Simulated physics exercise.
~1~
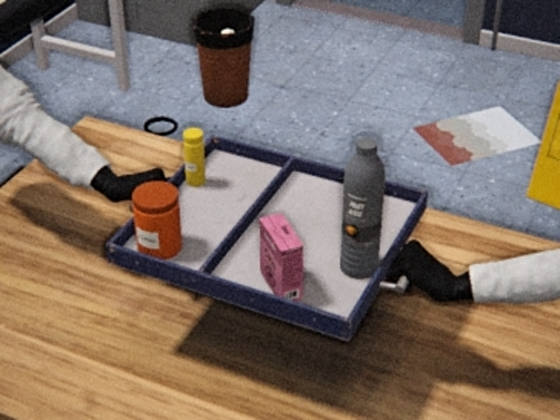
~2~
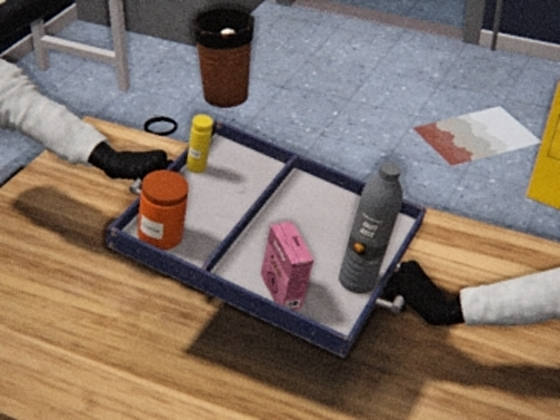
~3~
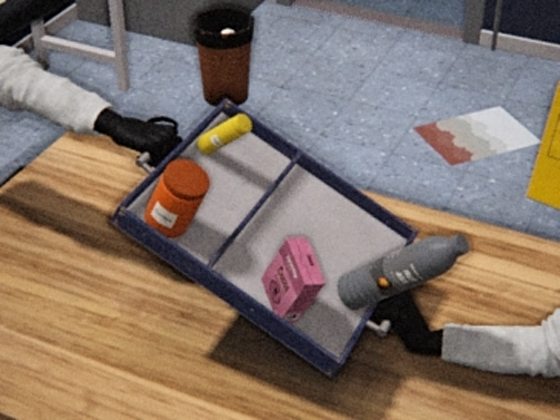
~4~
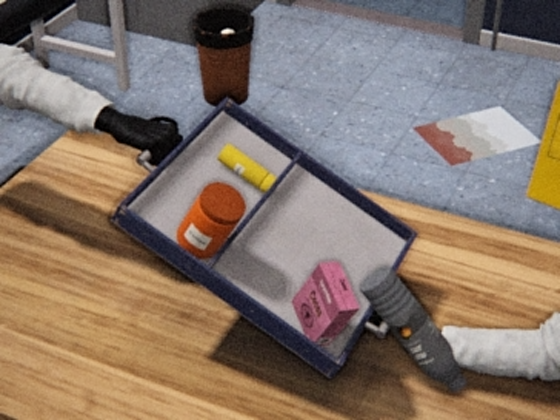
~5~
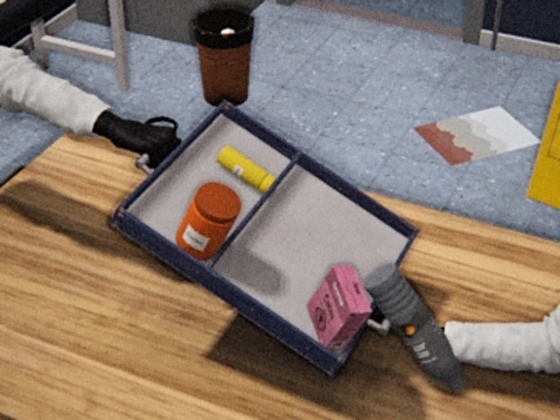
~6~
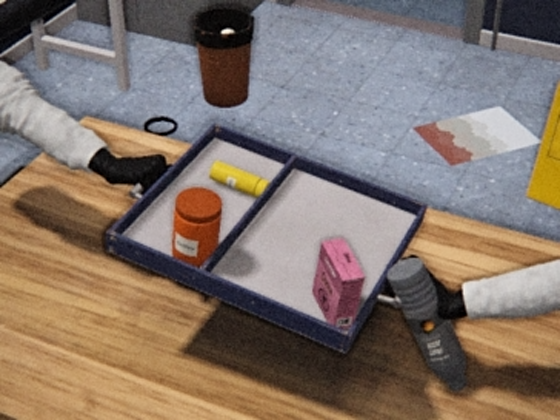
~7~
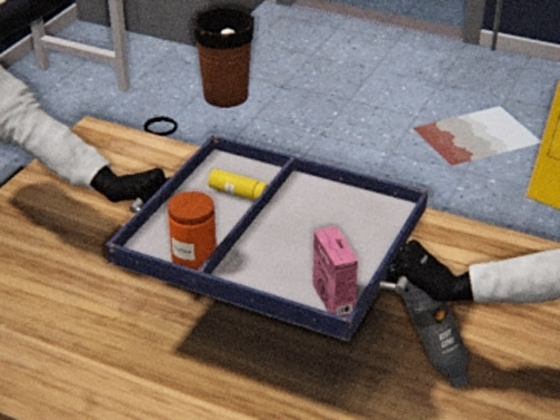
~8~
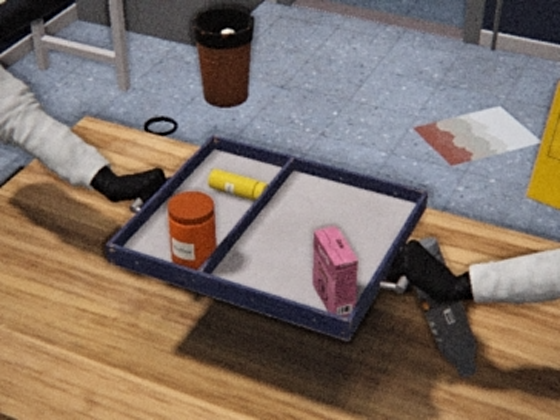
The clip opens on two gloved hands holding a divided tray above a wooden table, with an orange jar and yellow shaker on the left and a pink packet and grey bottle on the right. The tray tilts steeply, its right side dropping. The grey bottle leans and pitches over the right rim, while the yellow shaker tips onto its side and rolls to the divider. The jar and packet slide rightward. The hands level the tray again, leaving the jar and packet upright, the shaker lying down, and the bottle upended beyond the rim by the right hand.
